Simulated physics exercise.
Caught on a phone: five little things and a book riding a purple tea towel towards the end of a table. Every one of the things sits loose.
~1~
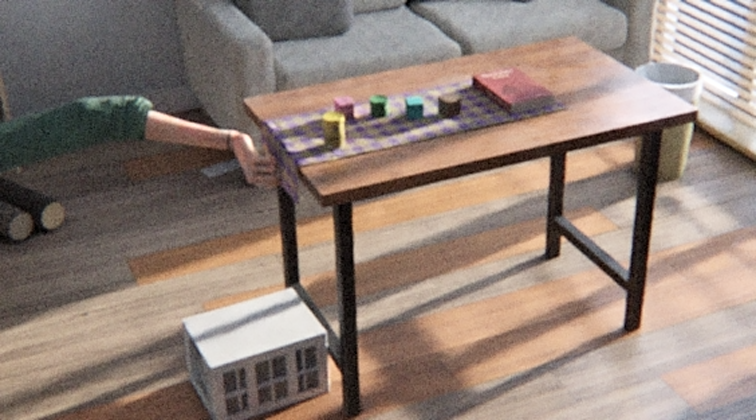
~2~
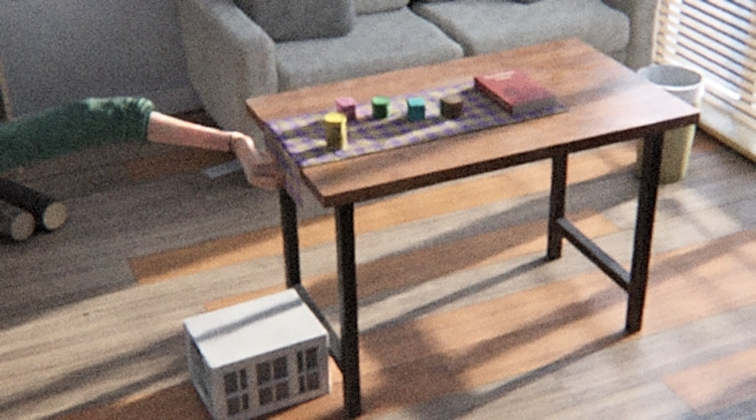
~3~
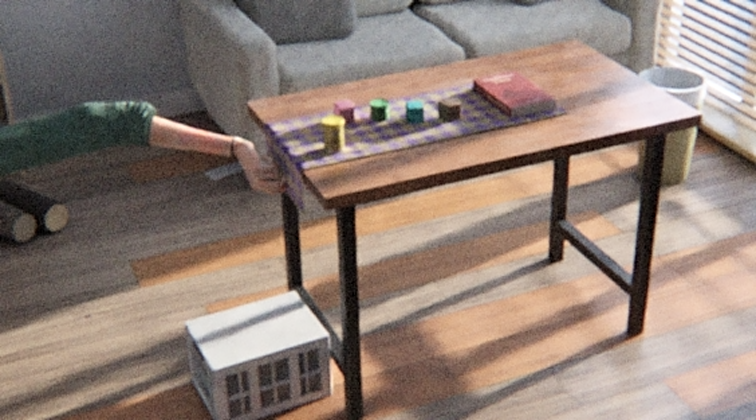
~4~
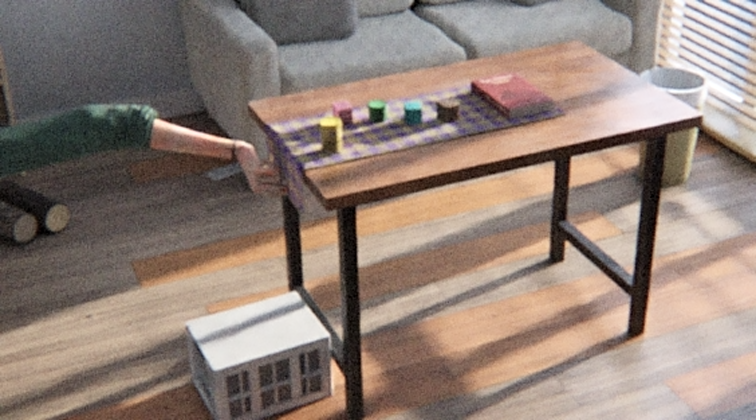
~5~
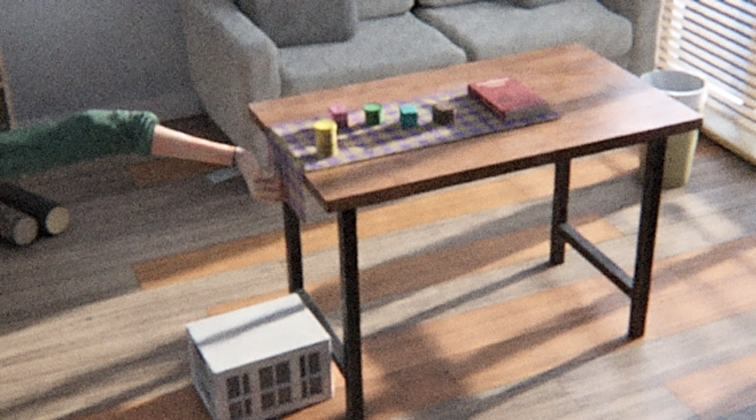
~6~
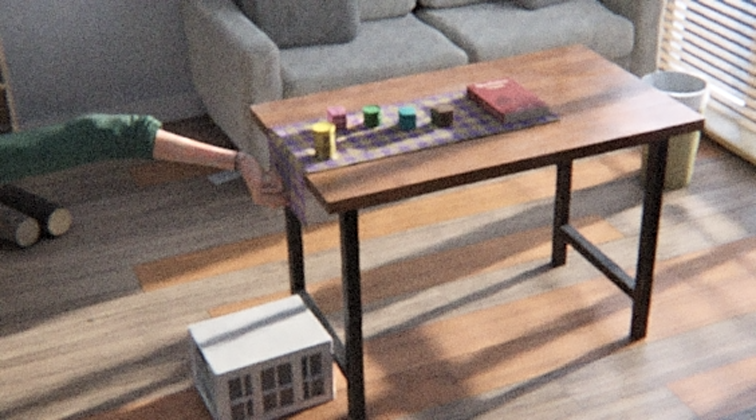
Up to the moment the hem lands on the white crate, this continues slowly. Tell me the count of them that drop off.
Yeah well, the pull sends off four pieces and stops there.
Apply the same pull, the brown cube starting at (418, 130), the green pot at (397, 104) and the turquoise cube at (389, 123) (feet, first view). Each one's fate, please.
Start with the brown cube, which is lost; next the green pot, which is lost; last the turquoise cube, which is lost.
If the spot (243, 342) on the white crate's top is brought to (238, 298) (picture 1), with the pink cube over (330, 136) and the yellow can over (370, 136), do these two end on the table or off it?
Looks like the pink cube ends up down, and the yellow can ends up down.
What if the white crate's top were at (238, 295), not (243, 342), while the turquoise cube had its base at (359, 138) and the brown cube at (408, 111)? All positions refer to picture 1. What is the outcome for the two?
Result: Turquoise cube gone, brown cube still there.
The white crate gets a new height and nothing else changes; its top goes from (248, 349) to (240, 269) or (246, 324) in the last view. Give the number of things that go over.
1 and 3.
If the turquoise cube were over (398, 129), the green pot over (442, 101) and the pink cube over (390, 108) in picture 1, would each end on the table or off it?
Here's the result: The turquoise cube leaves the top, the green pot remains in place and the pink cube leaves the top.
A little later, hem near (291, 273); yellow can and pink cube gone.
Next, hem near (292, 312); yellow can, pink cube, green pot and turquoise cube gone.
When it is over, hem on the crate; yellow can, pink cube, green pot and turquoise cube gone. The count of fallen things is four.
